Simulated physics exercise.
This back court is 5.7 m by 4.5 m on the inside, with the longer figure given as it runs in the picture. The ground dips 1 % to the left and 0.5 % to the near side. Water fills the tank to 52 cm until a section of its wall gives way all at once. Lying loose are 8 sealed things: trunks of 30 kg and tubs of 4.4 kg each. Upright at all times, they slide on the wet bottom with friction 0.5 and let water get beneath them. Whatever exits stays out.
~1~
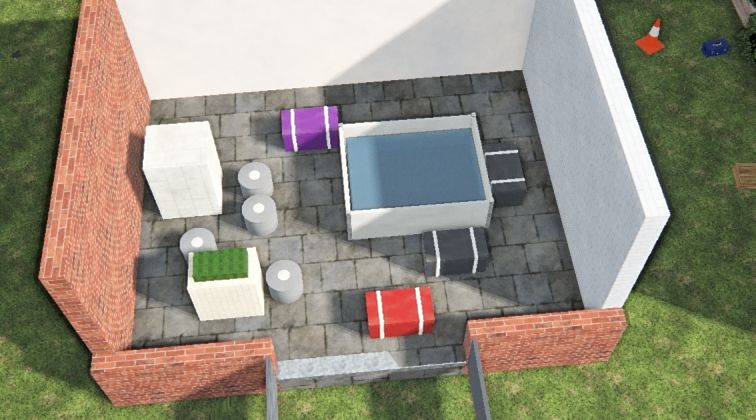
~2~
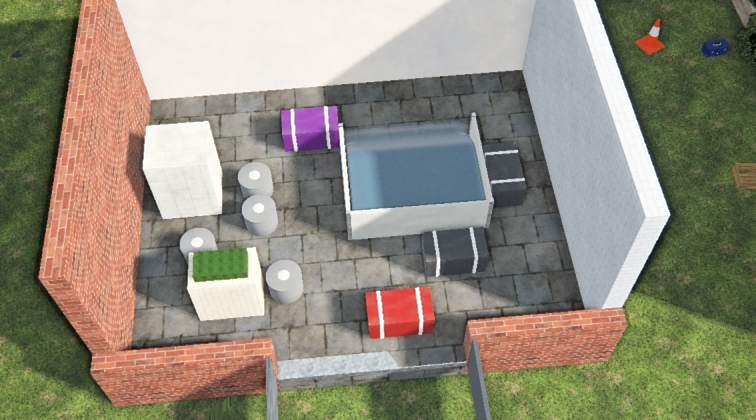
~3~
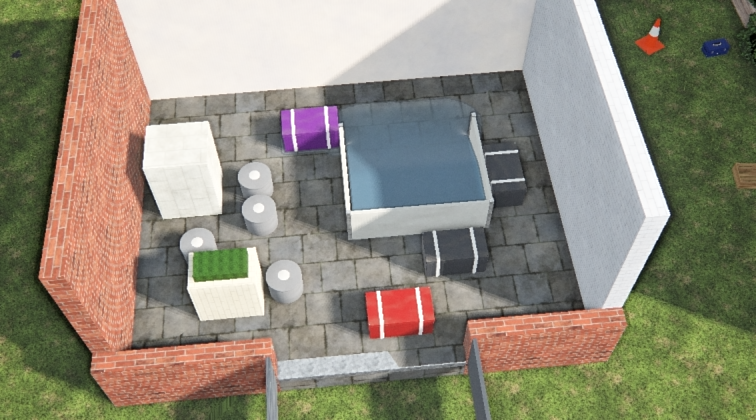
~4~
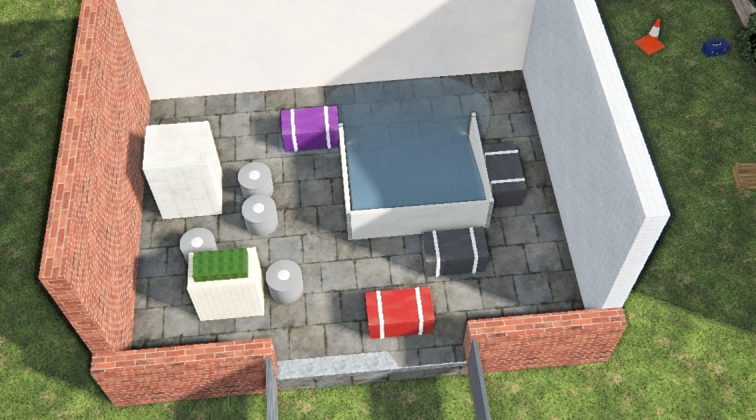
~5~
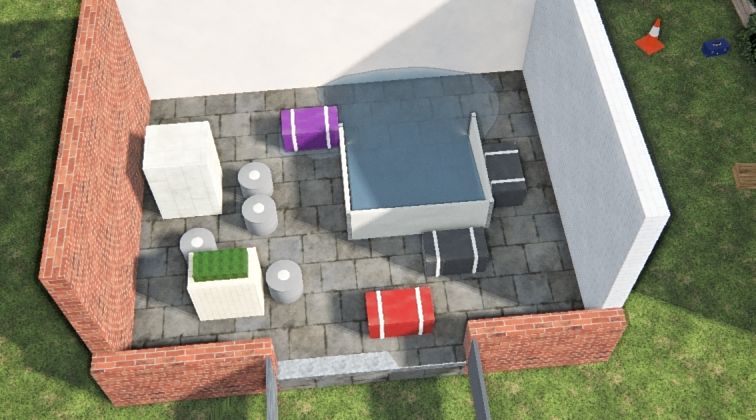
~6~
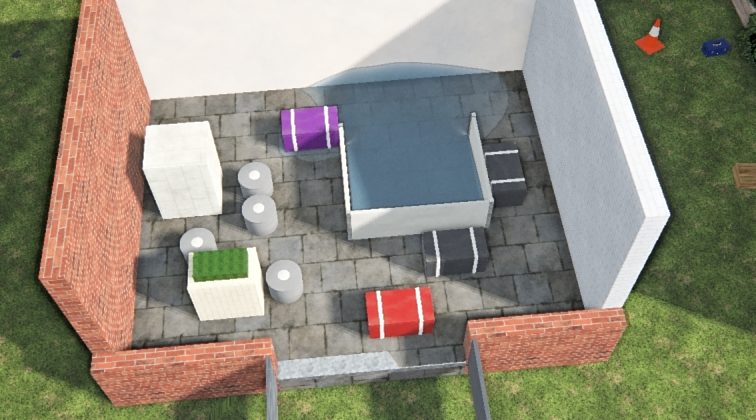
Water spreads from the open back of a white-walled tank across the paving to the rear wall.
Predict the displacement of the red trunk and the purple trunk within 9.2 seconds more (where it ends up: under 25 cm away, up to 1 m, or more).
Result: The red trunk does not really move. The purple trunk shifts a fair bit but under a metre.
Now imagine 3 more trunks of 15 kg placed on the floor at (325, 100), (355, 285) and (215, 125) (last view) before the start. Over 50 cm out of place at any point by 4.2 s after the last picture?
First outside the limit, then inside the limit, then outside the limit.
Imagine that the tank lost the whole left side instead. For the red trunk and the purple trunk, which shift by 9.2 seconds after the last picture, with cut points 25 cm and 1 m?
Then the red trunk remains roughly in place and the purple trunk remains roughly in place.
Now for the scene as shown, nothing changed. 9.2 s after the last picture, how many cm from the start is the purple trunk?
Around 50 cm from the start.
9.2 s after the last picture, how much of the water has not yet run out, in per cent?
About 90 in a hundred parts of the water.
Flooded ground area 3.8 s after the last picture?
Somewhere around 19 m2, roughly.
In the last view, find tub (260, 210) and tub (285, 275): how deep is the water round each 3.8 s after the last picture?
Depths: Near 2 cm, then near 1 cm.
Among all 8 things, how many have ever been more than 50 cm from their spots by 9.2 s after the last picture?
Counting them up, I find 5.
Then, 1.2 s after the last picture the red trunk is near (400, 306), 0.0 m from its start, aground; the purple trunk is near (309, 121), 0.0 m from its start, aground; 0 of 8 are out; 0 afloat.
Then, 3.8 s after the last picture the red trunk is near (400, 306), 0.0 m from its start, aground; the purple trunk is near (282, 139), 0.5 m from its start, aground; 0 of 8 are out; 0 afloat.
Then, 6.2 s after the last picture the red trunk is near (400, 306), 0.0 m from its start, aground; the purple trunk is near (282, 139), 0.5 m from its start, aground; 0 of 8 are out; 3 afloat.
Then, 9.2 s after the last picture the red trunk is near (400, 306), 0.0 m from its start, aground; the purple trunk is near (282, 139), 0.5 m from its start, aground; 1 of 8 are out; 3 afloat.
